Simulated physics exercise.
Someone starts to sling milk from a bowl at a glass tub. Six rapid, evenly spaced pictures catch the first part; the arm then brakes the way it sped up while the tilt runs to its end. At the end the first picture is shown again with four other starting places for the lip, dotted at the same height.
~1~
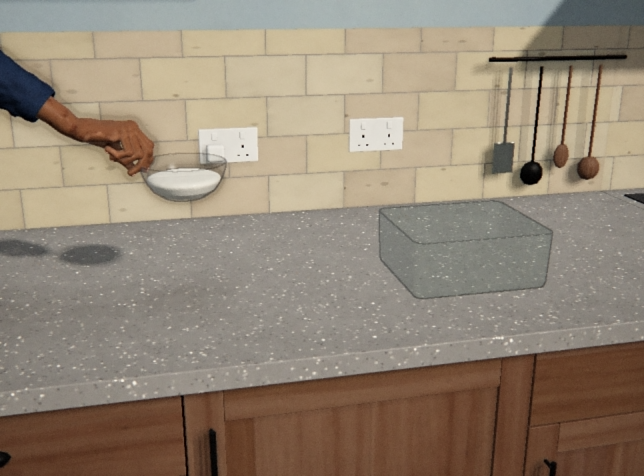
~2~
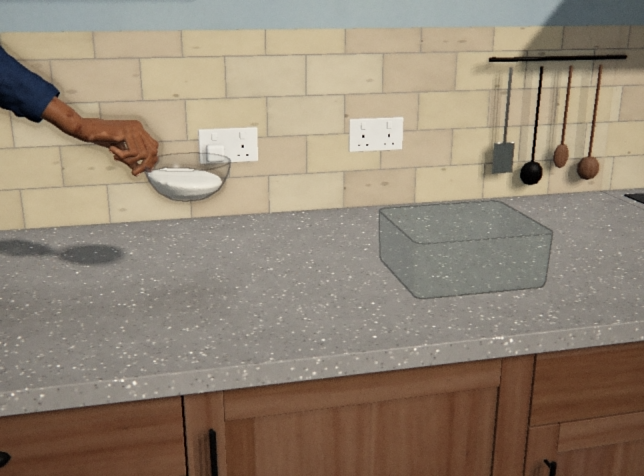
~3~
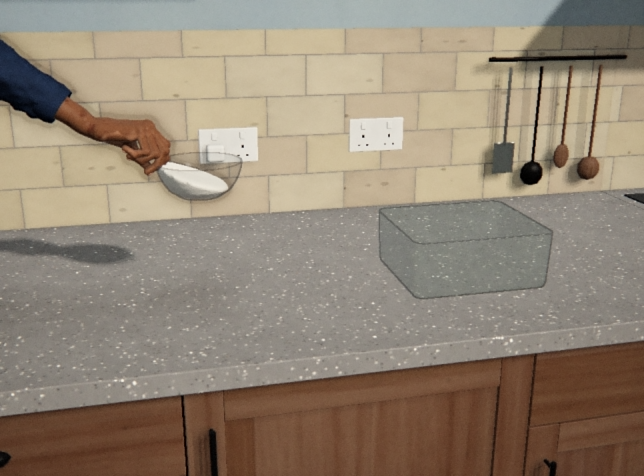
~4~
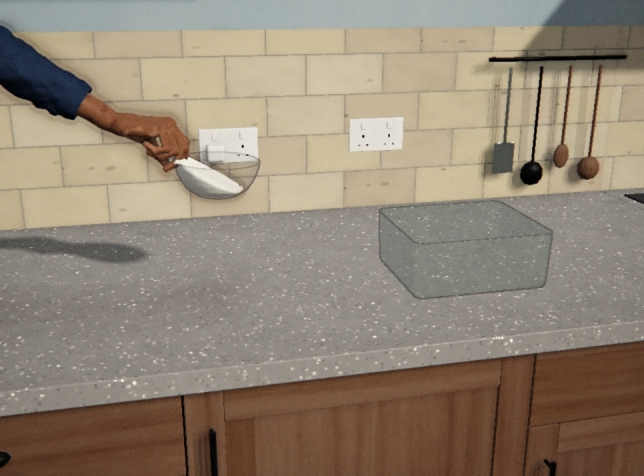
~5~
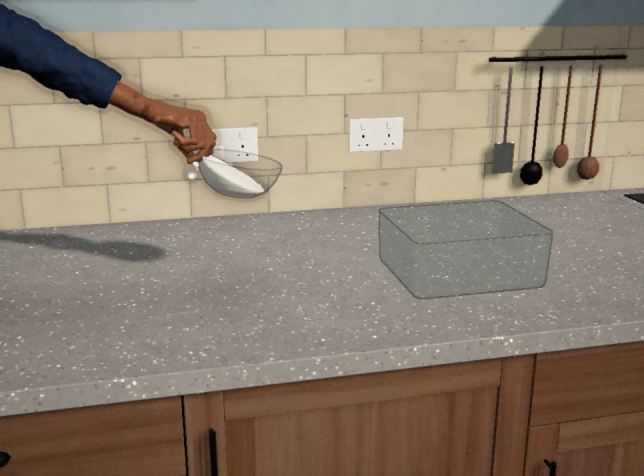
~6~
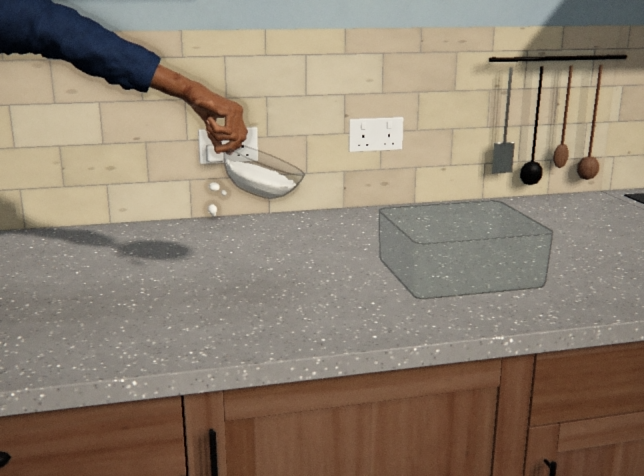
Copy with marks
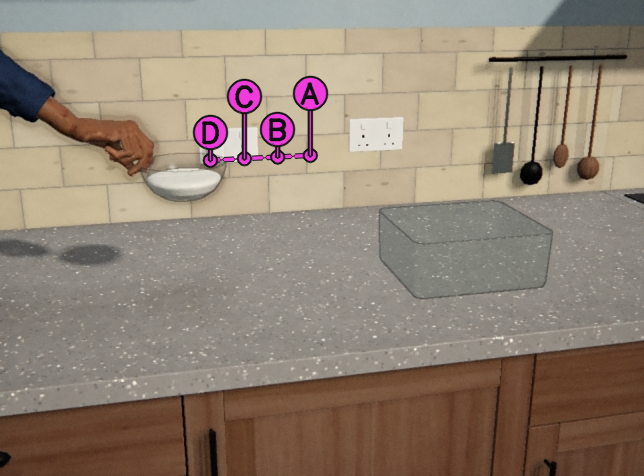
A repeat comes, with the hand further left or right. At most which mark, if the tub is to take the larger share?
Go for C.
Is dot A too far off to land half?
No.
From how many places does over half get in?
Three.
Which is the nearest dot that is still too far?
The answer is D.
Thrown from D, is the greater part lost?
Yes.
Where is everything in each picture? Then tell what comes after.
In the first frame, upright, lip at (225, 159); tub from (412, 298) to (544, 286); nothing has left yet.
In the second frame, upright, lip at (229, 159); nothing has left yet.
In the third frame, upright, lip at (240, 158); nothing has left yet.
In the fourth frame, tipped about 2°, lip at (258, 159); milk is over the rim, down to (172, 163).
In the fifth frame, tipped about 10°, lip at (280, 164); milk is over the rim, down to (190, 177).
In the sixth frame, tipped about 22°, lip at (303, 172); milk is over the rim, down to (214, 214).
In magenta, A at (310, 155); B at (277, 157); C at (244, 158); D at (210, 160).
For dot A, about 93 % lands in the tub, 6 % falls short.
For dot B, about 85 % lands in the tub, 7 % falls short and 7 % goes beside or beyond.
For dot C, about 70 % lands in the tub, 23 % falls short and 7 % goes beside or beyond.
For dot D, about 25 % lands in the tub, 69 % falls short and 6 % goes beside or beyond.
